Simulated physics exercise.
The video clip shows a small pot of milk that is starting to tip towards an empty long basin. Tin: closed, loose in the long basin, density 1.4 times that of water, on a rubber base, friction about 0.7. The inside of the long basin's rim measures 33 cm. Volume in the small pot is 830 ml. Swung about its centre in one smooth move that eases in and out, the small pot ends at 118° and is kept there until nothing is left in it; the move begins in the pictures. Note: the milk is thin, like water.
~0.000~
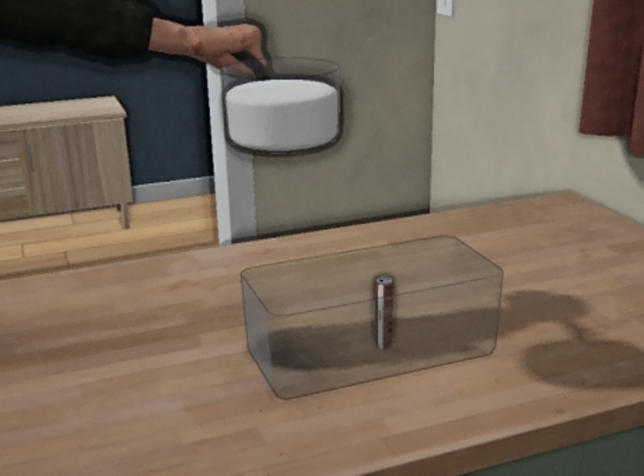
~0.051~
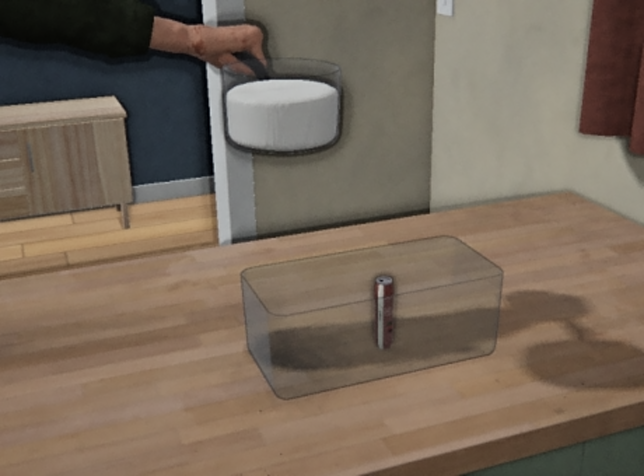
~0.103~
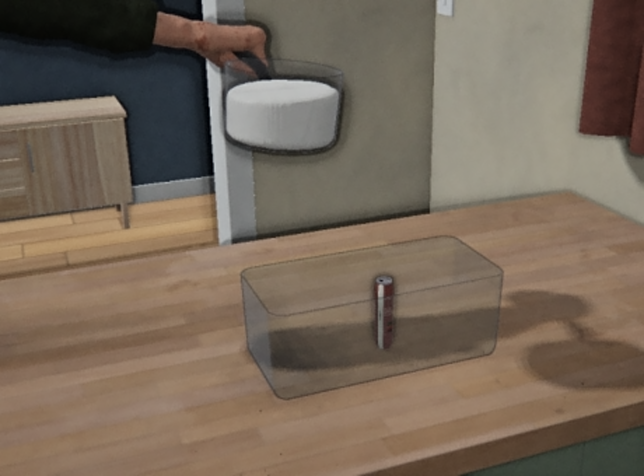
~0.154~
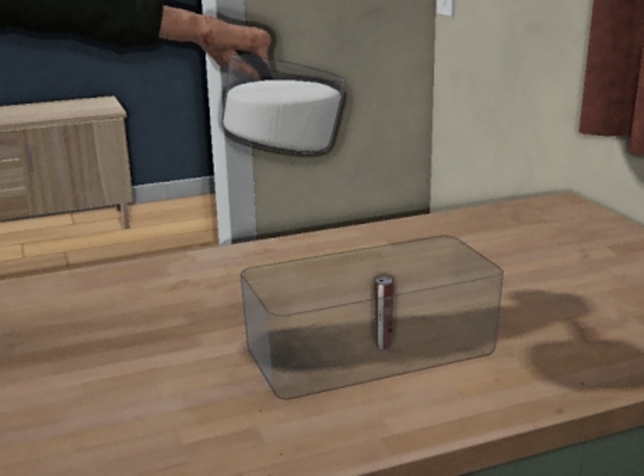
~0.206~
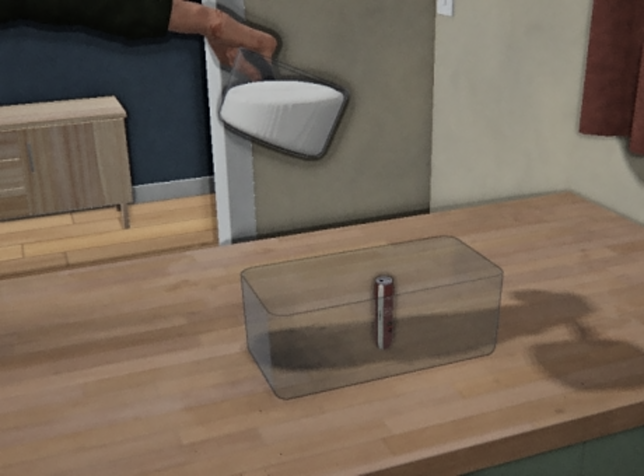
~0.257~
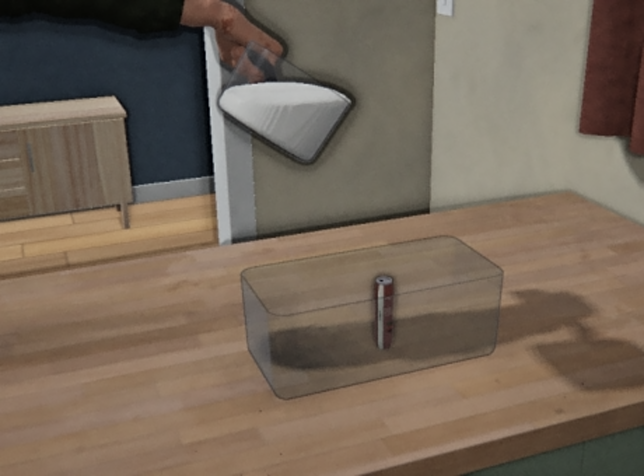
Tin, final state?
Fallen.
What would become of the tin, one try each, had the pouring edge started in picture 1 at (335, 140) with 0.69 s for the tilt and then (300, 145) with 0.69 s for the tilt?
In the first try it comes down; in the second it remains standing.
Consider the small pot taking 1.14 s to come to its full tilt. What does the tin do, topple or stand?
With that tilt, the tin tips.
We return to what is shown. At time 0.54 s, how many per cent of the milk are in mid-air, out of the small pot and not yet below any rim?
It comes to roughly 62 per cent.
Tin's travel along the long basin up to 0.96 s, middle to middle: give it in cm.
Near 3 cm of travel.
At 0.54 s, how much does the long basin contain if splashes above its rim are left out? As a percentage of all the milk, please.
About 9%.
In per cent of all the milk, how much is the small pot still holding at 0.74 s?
Around 4 in a hundred is still there.
Then, 0.54 s in, the tilt is 104° and 30 per cent is still to pour; the tin stands where it began.
Then, 0.74 s in, the tilt is 118° and 4 per cent is still to pour; the tin stands where it began.
Then, 0.96 s in, the tilt is 118° and 0 per cent is still to pour; the tin leans 13°.
Then, 1.19 s in, the tilt is 118° and 0 per cent is still to pour; the tin lies on its side.
Finally, the tin lies on its side.
